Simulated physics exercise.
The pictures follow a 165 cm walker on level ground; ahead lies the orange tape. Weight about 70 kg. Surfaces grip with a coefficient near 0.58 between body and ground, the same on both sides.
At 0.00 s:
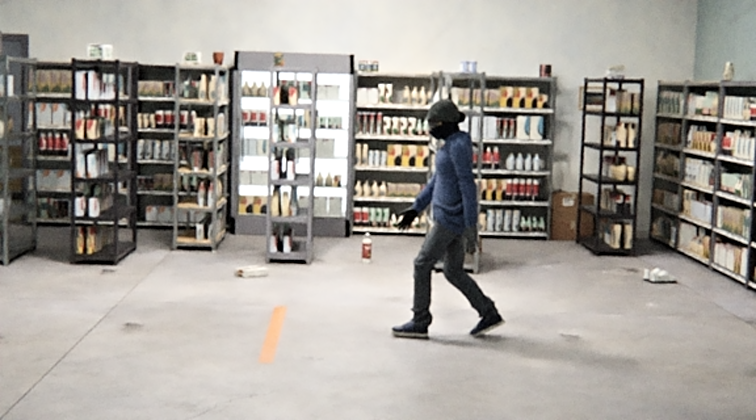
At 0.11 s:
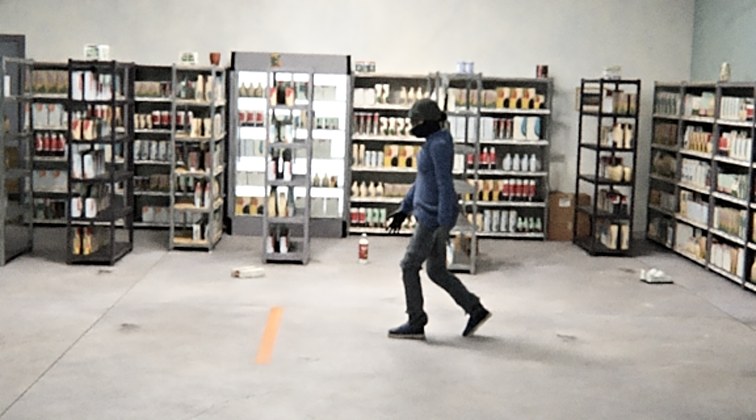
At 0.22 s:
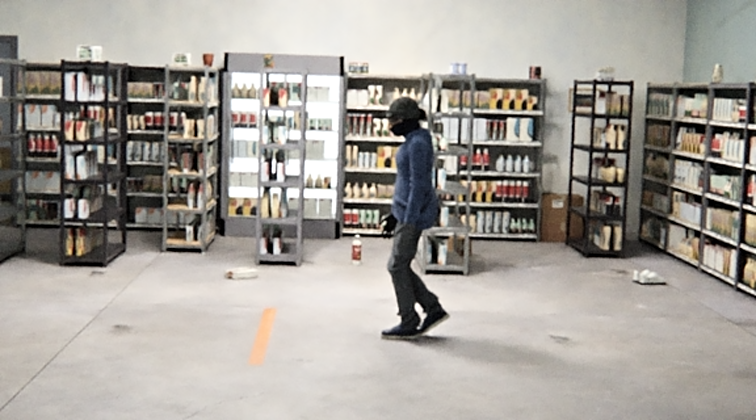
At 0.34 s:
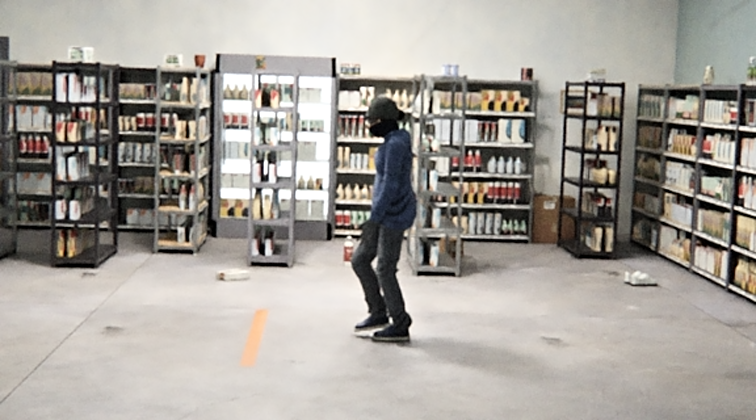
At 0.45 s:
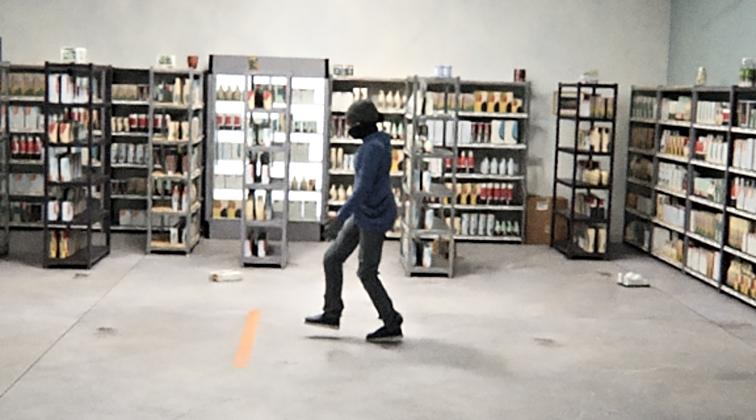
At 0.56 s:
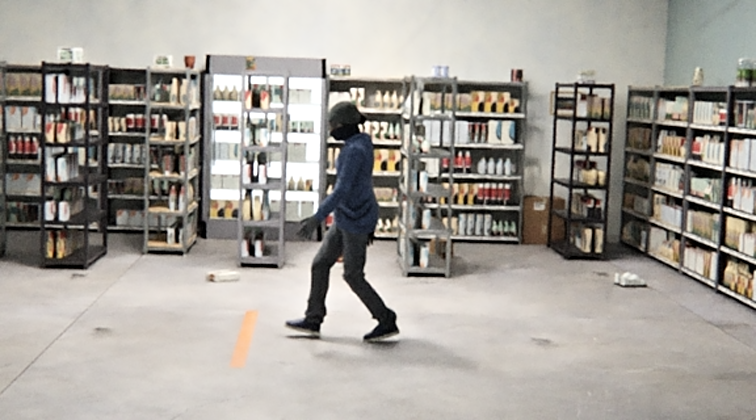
In a room lined with stocked shelves, a person in dark clothes walks left.
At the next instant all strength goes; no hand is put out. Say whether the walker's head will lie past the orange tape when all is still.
This time the walker's head crosses the orange tape.
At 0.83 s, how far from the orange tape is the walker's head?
About 40 cm short of it.
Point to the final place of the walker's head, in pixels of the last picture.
Around (199, 314).
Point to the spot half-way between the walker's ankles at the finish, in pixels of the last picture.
At about (326, 326).
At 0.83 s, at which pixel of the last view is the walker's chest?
Around (318, 208).
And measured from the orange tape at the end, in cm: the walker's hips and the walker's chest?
Walker's hips 10 short, walker's chest 20 past.
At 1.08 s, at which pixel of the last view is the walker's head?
At about (243, 231).
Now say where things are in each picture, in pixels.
In the first frame, walker's head (451, 128), walker's chest (455, 165), walker's hips (455, 212), orange tape (268, 341).
In the second frame, walker's head (432, 126), walker's chest (437, 164), walker's hips (436, 211); hips 10 cm further on.
In the third frame, walker's head (411, 125), walker's chest (416, 162), walker's hips (416, 210); hips 20 cm further on.
In the fourth frame, walker's head (390, 125), walker's chest (395, 162), walker's hips (395, 210); hips 29 cm further on.
In the fifth frame, walker's head (370, 128), walker's chest (374, 165), walker's hips (374, 212); hips 38 cm further on.
In the sixth frame, walker's head (352, 130), walker's chest (356, 167), walker's hips (356, 214), orange tape (240, 345); hips 48 cm further on. Speed about 0.9 m/s.
After 0.83 s the walker's head is 41 cm short of the orange tape, near (311, 171) in the last picture's view.
After 1.08 s the walker's head is 4 cm past the orange tape, near (243, 231) in the last picture's view.
After 1.38 s the walker's head is 37 cm past the orange tape, near (195, 313) in the last picture's view.
When all is still (2.6 s), walker's hips stop short of the orange tape; walker's head crosses the orange tape; walker's chest crosses the orange tape.
